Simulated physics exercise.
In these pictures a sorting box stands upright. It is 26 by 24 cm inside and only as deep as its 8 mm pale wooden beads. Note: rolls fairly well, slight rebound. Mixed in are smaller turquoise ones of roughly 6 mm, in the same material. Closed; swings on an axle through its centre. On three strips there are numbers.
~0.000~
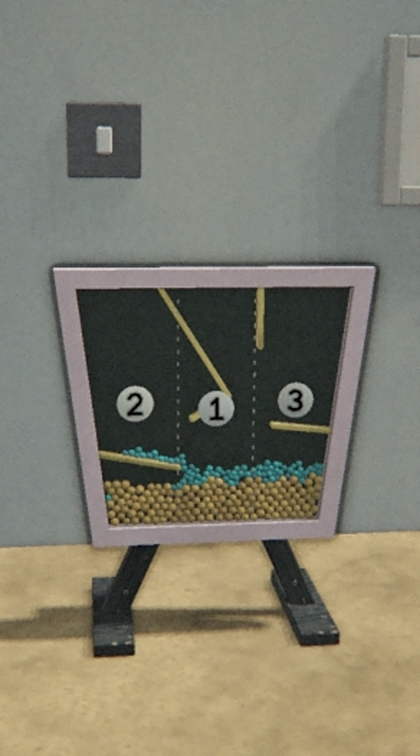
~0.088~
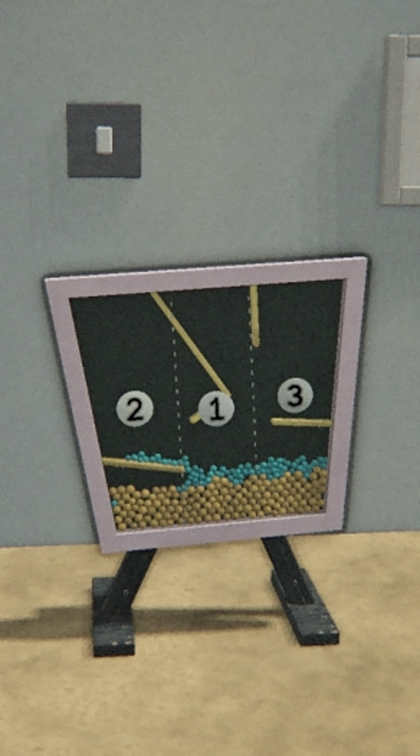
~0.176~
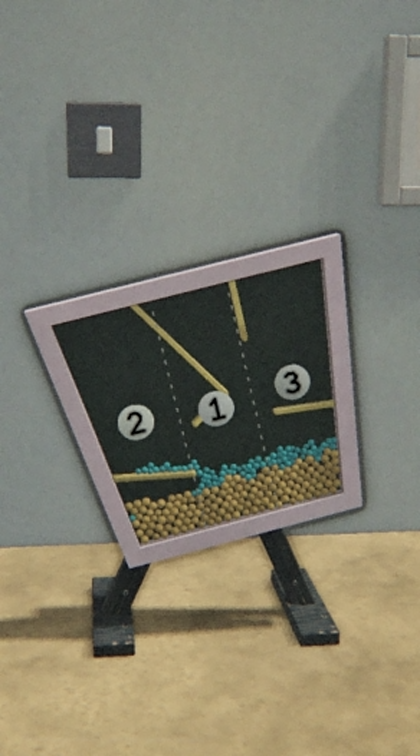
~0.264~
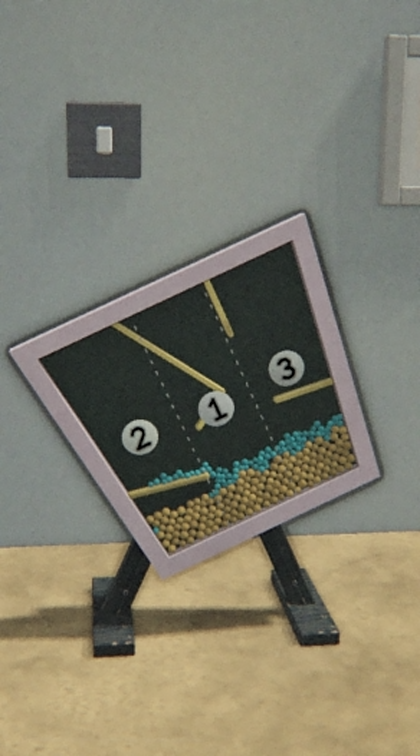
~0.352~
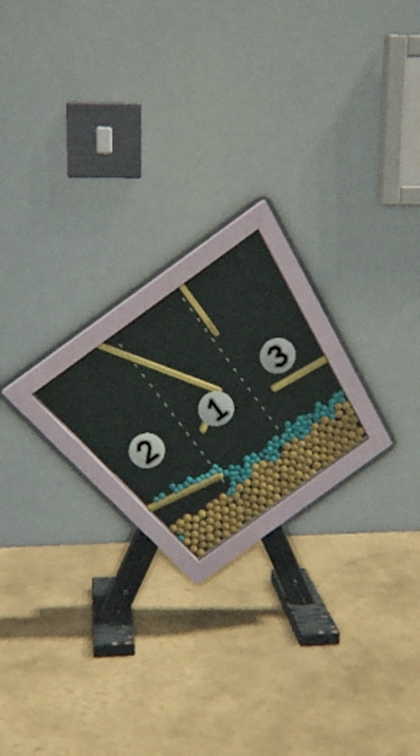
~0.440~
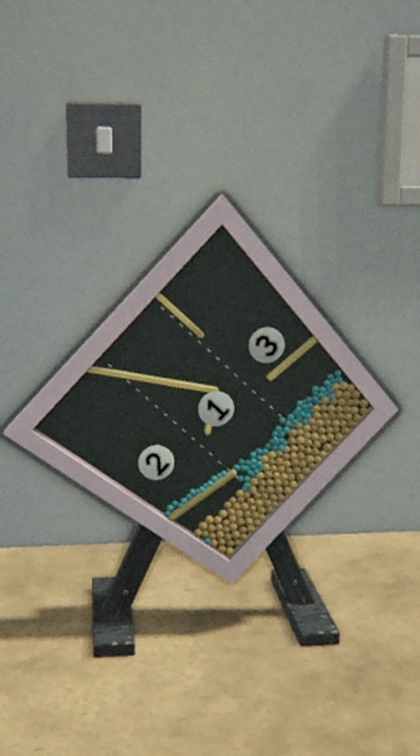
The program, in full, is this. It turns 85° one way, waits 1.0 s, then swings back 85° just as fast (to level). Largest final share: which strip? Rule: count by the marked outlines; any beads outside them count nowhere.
Marked 2.
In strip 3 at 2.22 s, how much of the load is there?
Close to 0 % of the load.
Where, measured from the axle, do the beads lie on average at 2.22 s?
The middle sits around 3 cm left and 8 cm below.
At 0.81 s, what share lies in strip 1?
30 per cent.
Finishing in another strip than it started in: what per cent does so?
Roughly 45 per cent.
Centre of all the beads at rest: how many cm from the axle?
It lies close to 3 centimetres left and 8 centimetres below.
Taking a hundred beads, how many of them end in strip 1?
Share: Approx. 30 %.
By 0.81 s, it stands 85° anticlockwise; the beads' middle is 6 cm right of and 6 cm below the centre; no. 1, 30 %, no. 2, 65 %, no. 3, 5 %.
By 2.22 s, it stands 42° anticlockwise; the beads' middle is 3 cm left of and 8 cm below the centre; no. 1, 15 %, no. 2, 85 %.
By 2.62 s, it stands level; the beads' middle is 7 cm left of and 5 cm below the centre; no. 1, 20 %, no. 2, 80 %.
Settled by 4.0 s, it stands level; no. 1, 30 %, no. 2, 55 %, no. 3, 15 %.
